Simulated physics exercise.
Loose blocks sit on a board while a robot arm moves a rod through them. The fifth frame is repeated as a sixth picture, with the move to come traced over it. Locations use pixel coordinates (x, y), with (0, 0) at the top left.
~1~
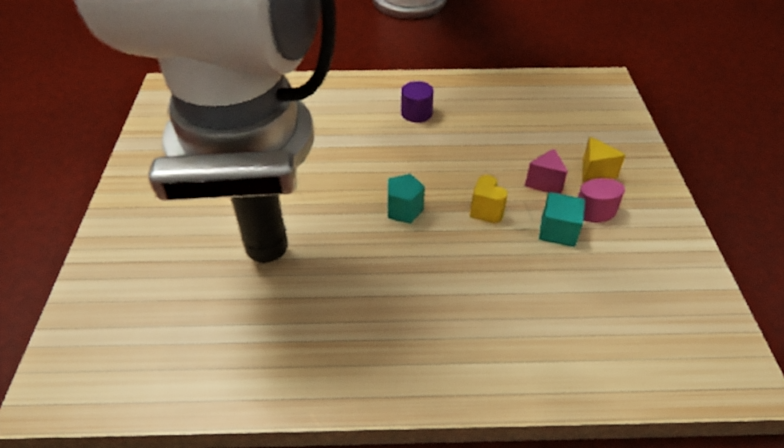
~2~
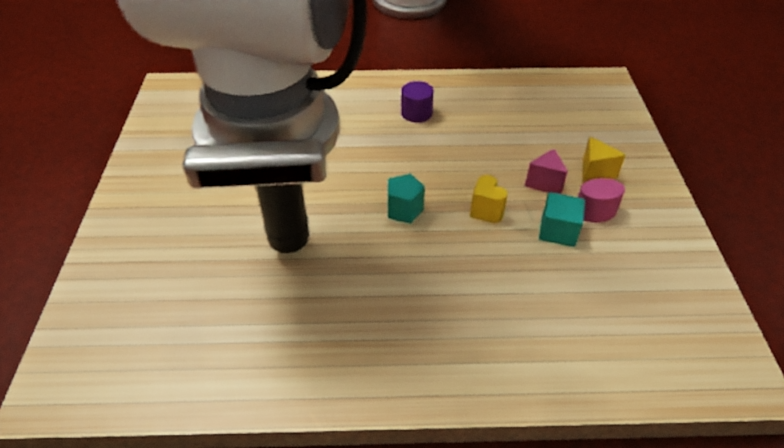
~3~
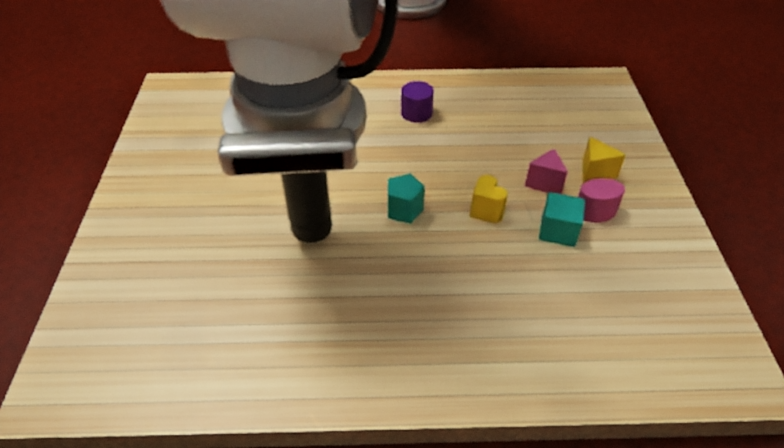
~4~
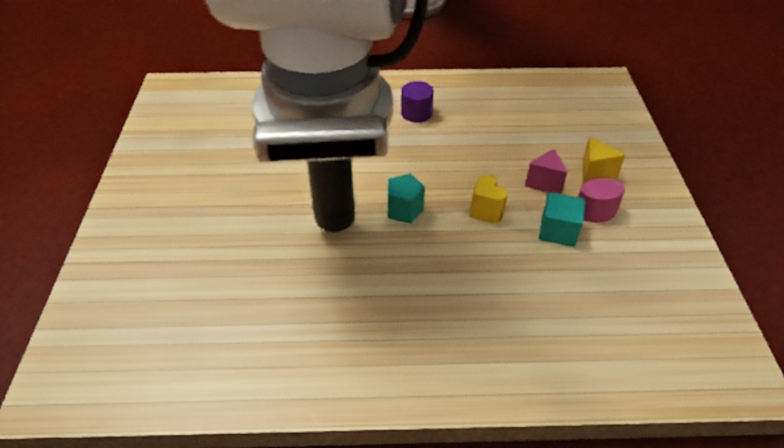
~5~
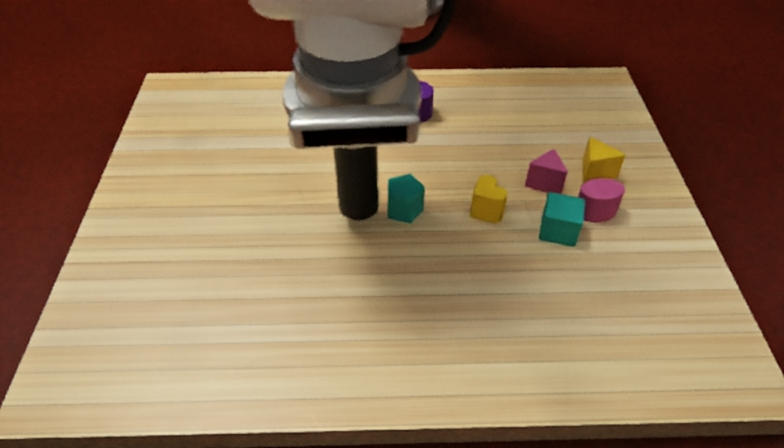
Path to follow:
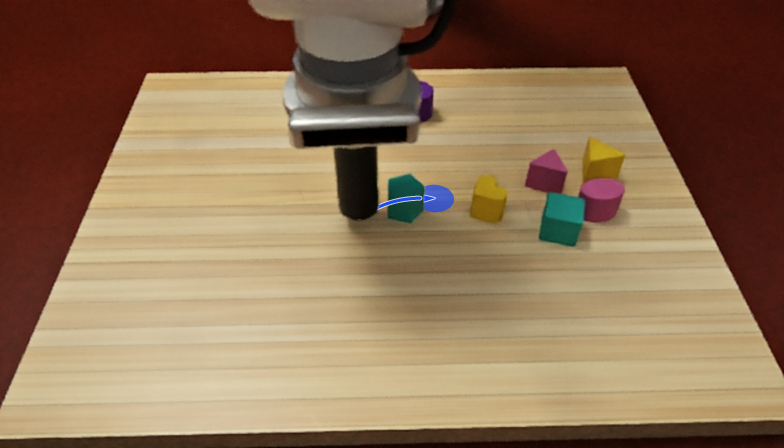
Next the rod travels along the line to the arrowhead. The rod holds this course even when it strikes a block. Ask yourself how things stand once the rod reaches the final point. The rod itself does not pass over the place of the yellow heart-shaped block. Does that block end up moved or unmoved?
The block you're asking about gets moved.
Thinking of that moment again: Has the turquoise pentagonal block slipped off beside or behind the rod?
No
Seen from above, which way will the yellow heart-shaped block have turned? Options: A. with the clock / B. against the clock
The answer is A.
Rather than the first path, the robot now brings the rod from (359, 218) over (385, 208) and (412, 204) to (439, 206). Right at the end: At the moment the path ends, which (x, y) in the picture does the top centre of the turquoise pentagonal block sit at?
Most likely (476, 176).
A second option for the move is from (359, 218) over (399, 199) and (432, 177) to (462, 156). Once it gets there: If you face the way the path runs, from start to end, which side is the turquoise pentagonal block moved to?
Shifted right.
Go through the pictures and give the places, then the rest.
Rod tip at (267, 247); block tops, turquoise pentagonal block at (404, 186); yellow heart-shaped block at (490, 188), in the first picture.
Rod at (289, 238); blocks unchanged, in the second picture.
Rod at (312, 228); blocks unchanged, in the third picture.
Rod at (335, 218); blocks unchanged, in the fourth picture.
Rod at (359, 207); turquoise pentagonal block at (404, 186); yellow heart-shaped block at (490, 188), in the fifth picture.
Path on the board, from (359, 218) via (382, 206) and (408, 199), ending at (435, 198).
On the path given first. Halfway along, rod at (395, 191); turquoise pentagonal block at (433, 180), turned 20° clockwise.
At the end, rod at (436, 187); turquoise pentagonal block at (473, 175); yellow heart-shaped block at (501, 188), turned 25° clockwise.
